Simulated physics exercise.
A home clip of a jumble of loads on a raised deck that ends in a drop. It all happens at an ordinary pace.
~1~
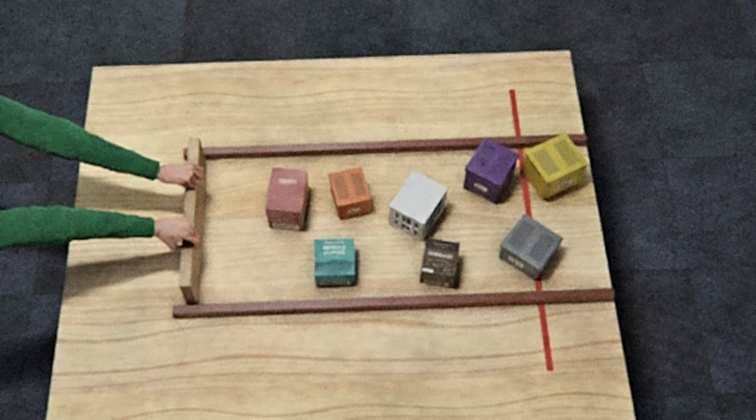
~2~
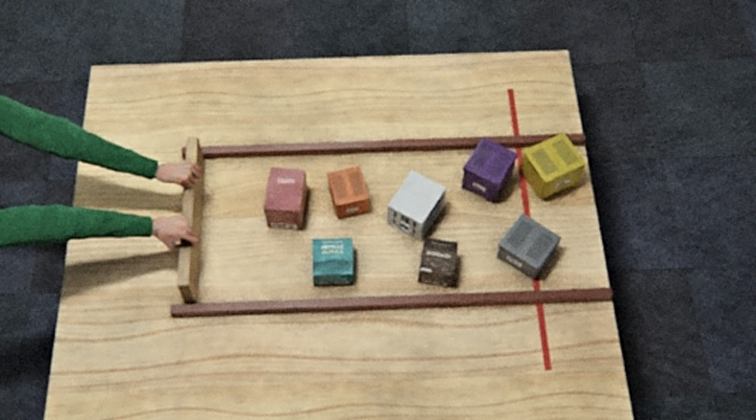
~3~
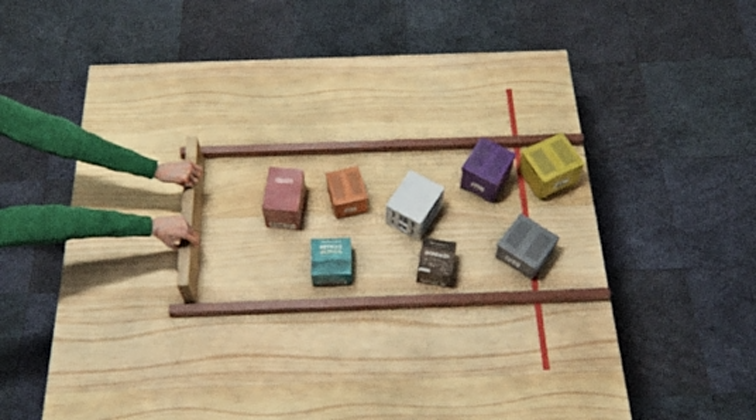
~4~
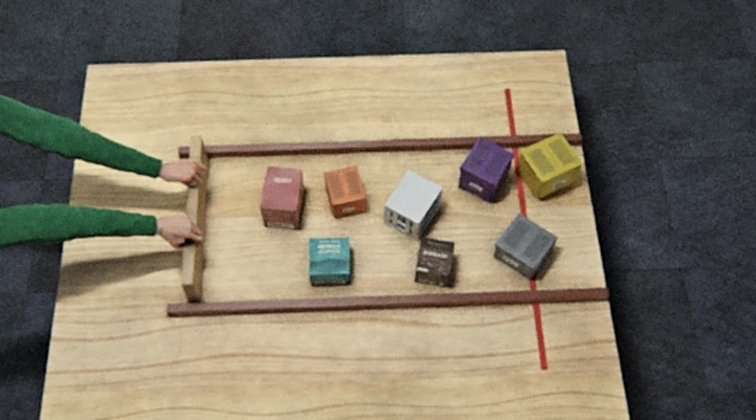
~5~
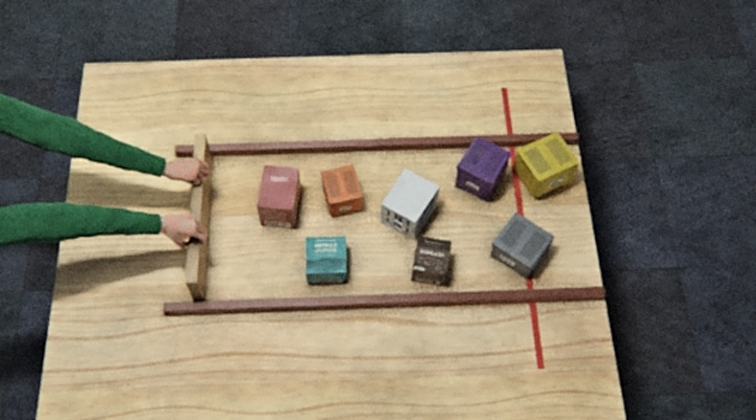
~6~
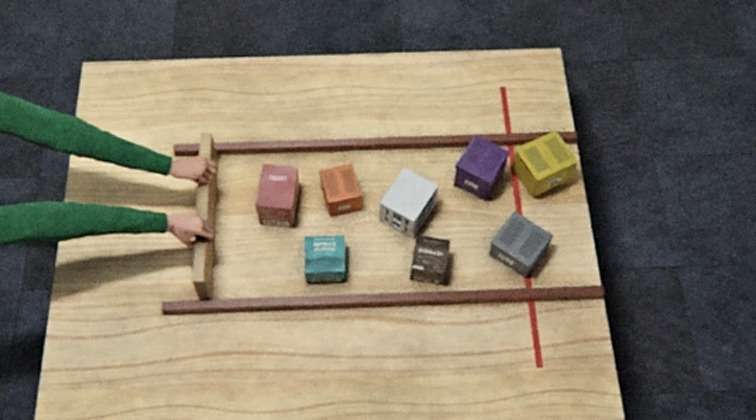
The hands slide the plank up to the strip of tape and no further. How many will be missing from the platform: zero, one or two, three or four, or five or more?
The number that fall off is three or four.
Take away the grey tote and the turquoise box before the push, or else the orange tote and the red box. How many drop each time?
2 in the first case, 1 in the second.
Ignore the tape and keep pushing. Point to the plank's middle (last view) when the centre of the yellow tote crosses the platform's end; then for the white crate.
Near (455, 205) and (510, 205).
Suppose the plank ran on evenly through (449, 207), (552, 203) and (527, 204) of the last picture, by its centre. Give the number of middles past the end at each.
The counts: 0, 6 and 4.
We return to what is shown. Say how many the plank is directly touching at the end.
It touches 2.
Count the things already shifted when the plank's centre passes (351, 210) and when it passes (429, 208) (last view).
By then 4, and 8.
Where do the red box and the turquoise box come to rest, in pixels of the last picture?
The red box stops around (536, 185); the turquoise box around (546, 252).
Soon after, none off yet; yellow tote at rest near (544, 165); grey tote at rest near (520, 245); purple tote at rest near (481, 168).
Then, none off yet; yellow tote moved a little near (553, 161); grey tote moved a little near (525, 248); purple tote moved a little near (504, 163).
By the end, the number that fall off is three or four; fallen, white crate, purple tote, grey tote and yellow tote.
